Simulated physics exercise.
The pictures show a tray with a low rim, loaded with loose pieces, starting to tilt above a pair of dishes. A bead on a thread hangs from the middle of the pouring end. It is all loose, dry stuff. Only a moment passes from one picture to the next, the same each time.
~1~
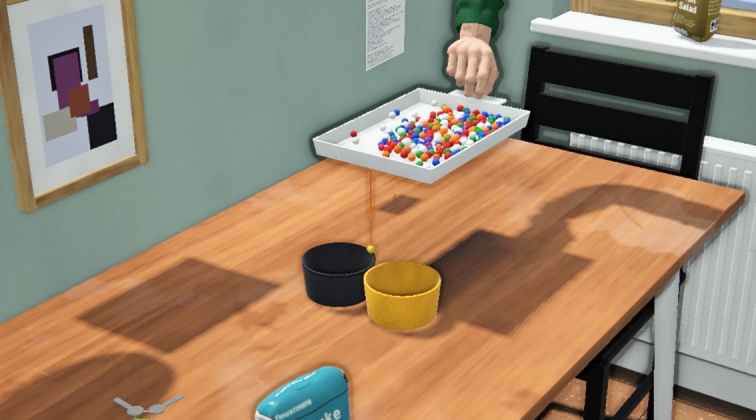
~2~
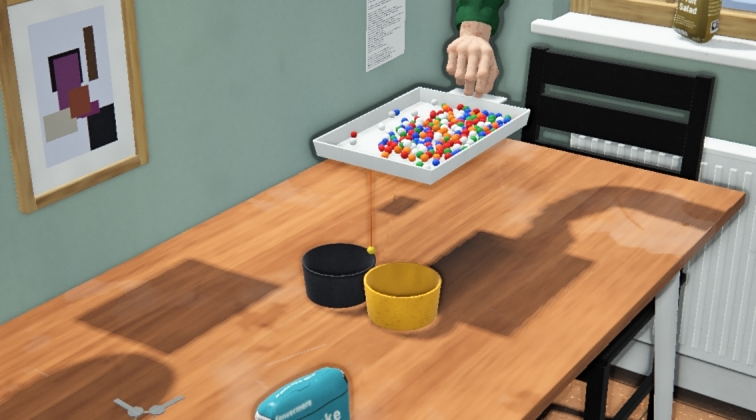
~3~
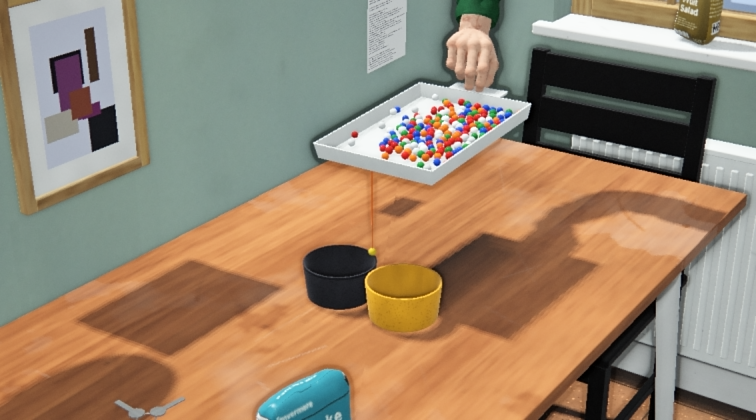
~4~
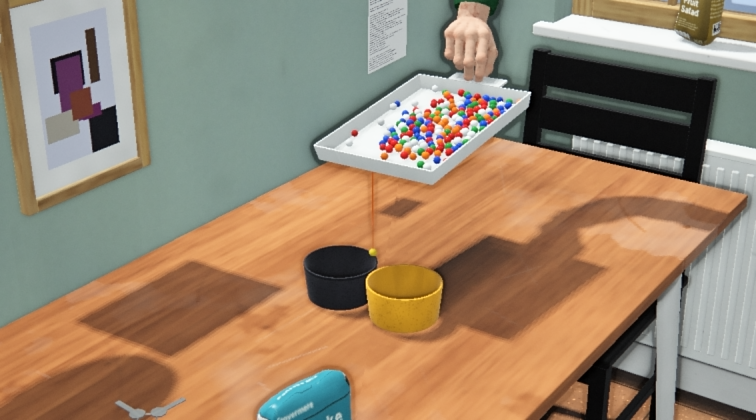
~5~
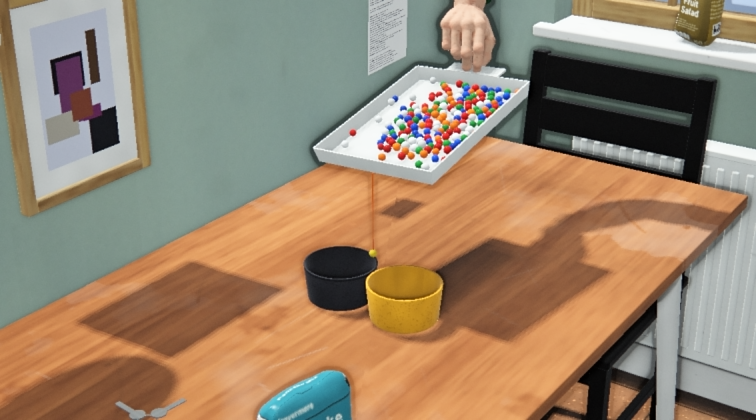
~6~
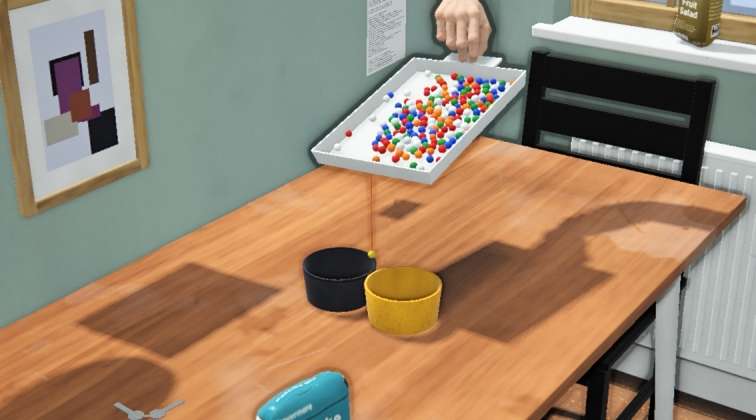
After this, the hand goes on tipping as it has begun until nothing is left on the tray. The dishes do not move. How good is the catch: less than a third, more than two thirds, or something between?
They take between a third and two thirds between them.
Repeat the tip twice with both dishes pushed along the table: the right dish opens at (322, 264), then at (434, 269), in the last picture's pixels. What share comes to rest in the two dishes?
Roughly 70 per cent, and 0 per cent.
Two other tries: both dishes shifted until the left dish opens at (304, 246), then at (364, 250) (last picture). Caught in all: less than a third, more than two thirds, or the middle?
In turn: The middle third; below one third.
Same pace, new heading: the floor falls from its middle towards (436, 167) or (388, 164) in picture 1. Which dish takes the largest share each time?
At the first place right, at the second the right one.
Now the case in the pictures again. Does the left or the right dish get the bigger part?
The winner is left.
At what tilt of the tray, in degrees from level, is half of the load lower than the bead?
Near 95 degrees.
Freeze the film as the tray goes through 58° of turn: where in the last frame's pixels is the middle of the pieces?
At about (365, 144).
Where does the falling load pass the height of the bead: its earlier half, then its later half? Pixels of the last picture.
The first part at (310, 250); the rest at (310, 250).
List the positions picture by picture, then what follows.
In the first picture, corners of the pouring end near (317, 139) and (431, 168), level; middle of the load near (440, 134), round plastic beads; left dish near (317, 286); right dish near (381, 308); bead on its thread near (371, 249).
In the second picture, corners of the pouring end near (317, 140) and (431, 169), level; middle of the load near (440, 134).
In the third picture, corners of the pouring end near (318, 143) and (431, 170), tipped barely, lowest at the left corner; middle of the load near (441, 131).
In the fourth picture, corners of the pouring end near (318, 145) and (431, 170), tipped a little, lowest at the left corner; middle of the load near (441, 126), a little on the move.
In the fifth picture, corners of the pouring end near (317, 147) and (430, 170), tipped a little, lowest at the left corner; middle of the load near (449, 121), a little on the move.
In the sixth picture, corners of the pouring end near (315, 149) and (428, 170), tipped clearly, lowest at the left corner; middle of the load near (444, 117), all but a few on the move; left dish near (318, 291); right dish near (382, 313).
Shortly afterwards, tray tipped steeply; all but a few on the tray; only a few in the left dish; only a few outside both; only a few in the air.
Next, tray tipped right over; near a quarter on the tray; only a few in the right dish; near a quarter in the left dish; near a quarter outside both; near a third in the air.
Some moments later, tray tipped past a quarter turn; only a few in the right dish; near a third in the left dish; near half outside both.
In the end, tray tipped past a quarter turn; only a few in the right dish; near a third in the left dish; near half outside both.
